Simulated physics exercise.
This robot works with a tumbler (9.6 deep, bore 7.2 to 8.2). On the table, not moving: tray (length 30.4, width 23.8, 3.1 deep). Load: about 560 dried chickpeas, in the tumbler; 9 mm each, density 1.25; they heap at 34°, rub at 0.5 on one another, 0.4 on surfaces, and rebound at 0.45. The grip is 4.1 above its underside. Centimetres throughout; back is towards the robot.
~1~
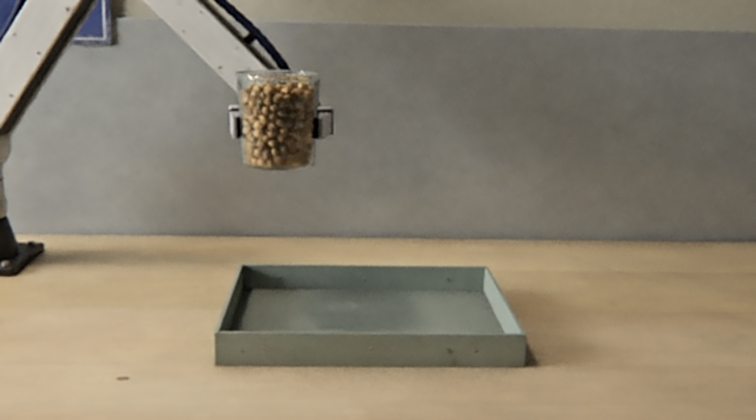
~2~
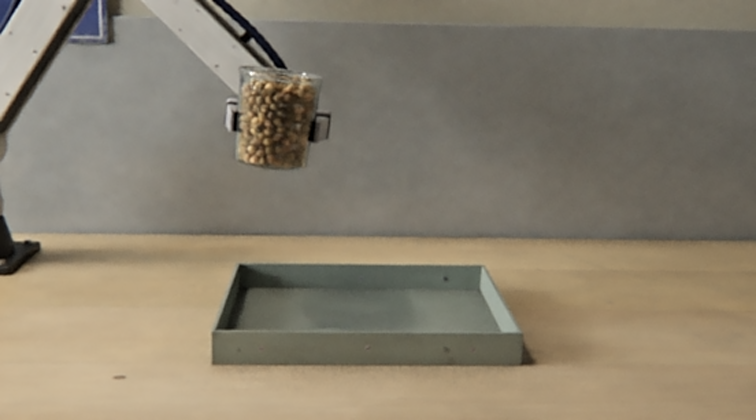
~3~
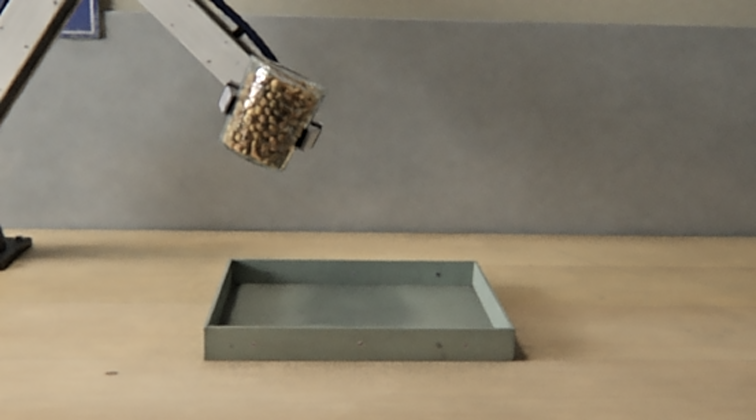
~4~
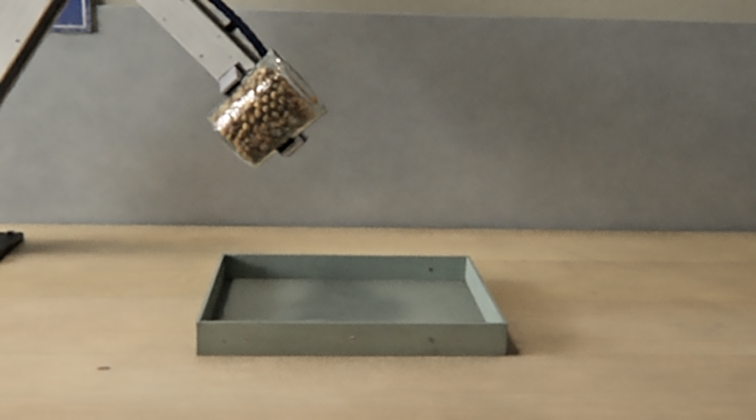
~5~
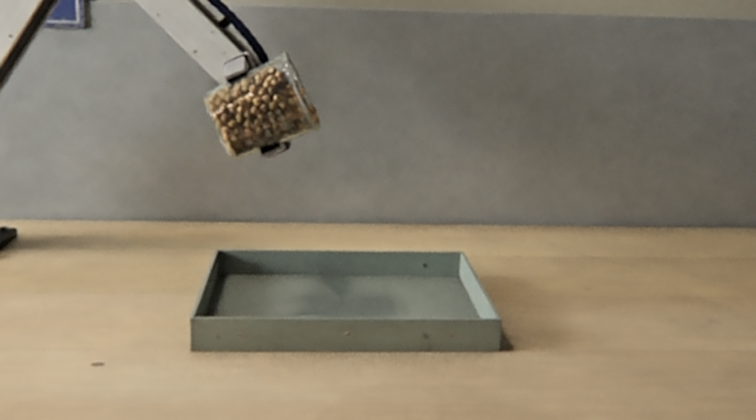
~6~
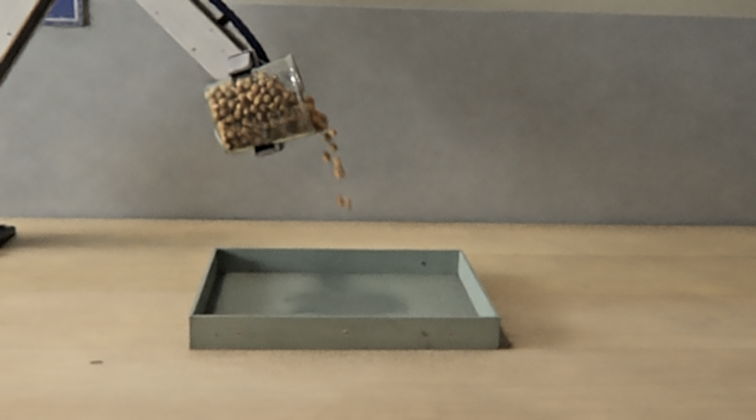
Robot arm tilting a clear tumbler of dried chickpeas to the right above a grey-green tray, first few chickpeas dropping out.
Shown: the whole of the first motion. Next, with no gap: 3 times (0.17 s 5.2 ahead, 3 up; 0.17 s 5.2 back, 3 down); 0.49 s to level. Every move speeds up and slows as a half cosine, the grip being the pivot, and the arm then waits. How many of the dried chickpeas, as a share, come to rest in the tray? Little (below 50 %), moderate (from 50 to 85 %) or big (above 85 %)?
A moderate share, from 50 to 85 %, ends in the tray.
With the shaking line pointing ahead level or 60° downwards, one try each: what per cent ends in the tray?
About 65 and 20 per cent.
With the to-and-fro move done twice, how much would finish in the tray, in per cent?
Then about 65 per cent.
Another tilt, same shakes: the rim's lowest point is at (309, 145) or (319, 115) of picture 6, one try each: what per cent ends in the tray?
About 95 and 45 per cent.
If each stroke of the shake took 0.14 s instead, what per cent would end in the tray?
In that case some 85 per cent.
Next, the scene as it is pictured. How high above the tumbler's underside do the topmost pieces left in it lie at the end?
About 4.5 cm.
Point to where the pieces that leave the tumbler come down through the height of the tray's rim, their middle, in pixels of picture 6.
Near (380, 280).
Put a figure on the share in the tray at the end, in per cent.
Roughly 75 per cent.
Then, 0.60 s after the last picture, tilted 72° forward, highest piece 25 above the table; 261 in the tumbler, 242 in the tray, 6 on the table or floor, 51 in flight or on a rim.
Then, 1.21 s after the last picture, tilted 49° forward, highest piece 24 above the table; 419 in the tray, 135 in the tumbler, 6 on the table or floor.
Then, 1.71 s after the last picture, level, highest piece 22 above the table; 419 in the tray, 135 in the tumbler, 6 on the table or floor.
Then, 2.76 s after the last picture, level, highest piece 22 above the table; 419 in the tray, 135 in the tumbler, 6 on the table or floor.
Final count, 419 in the tray, 135 in the tumbler, 6 on the table or floor. That is 75 % in the tray.
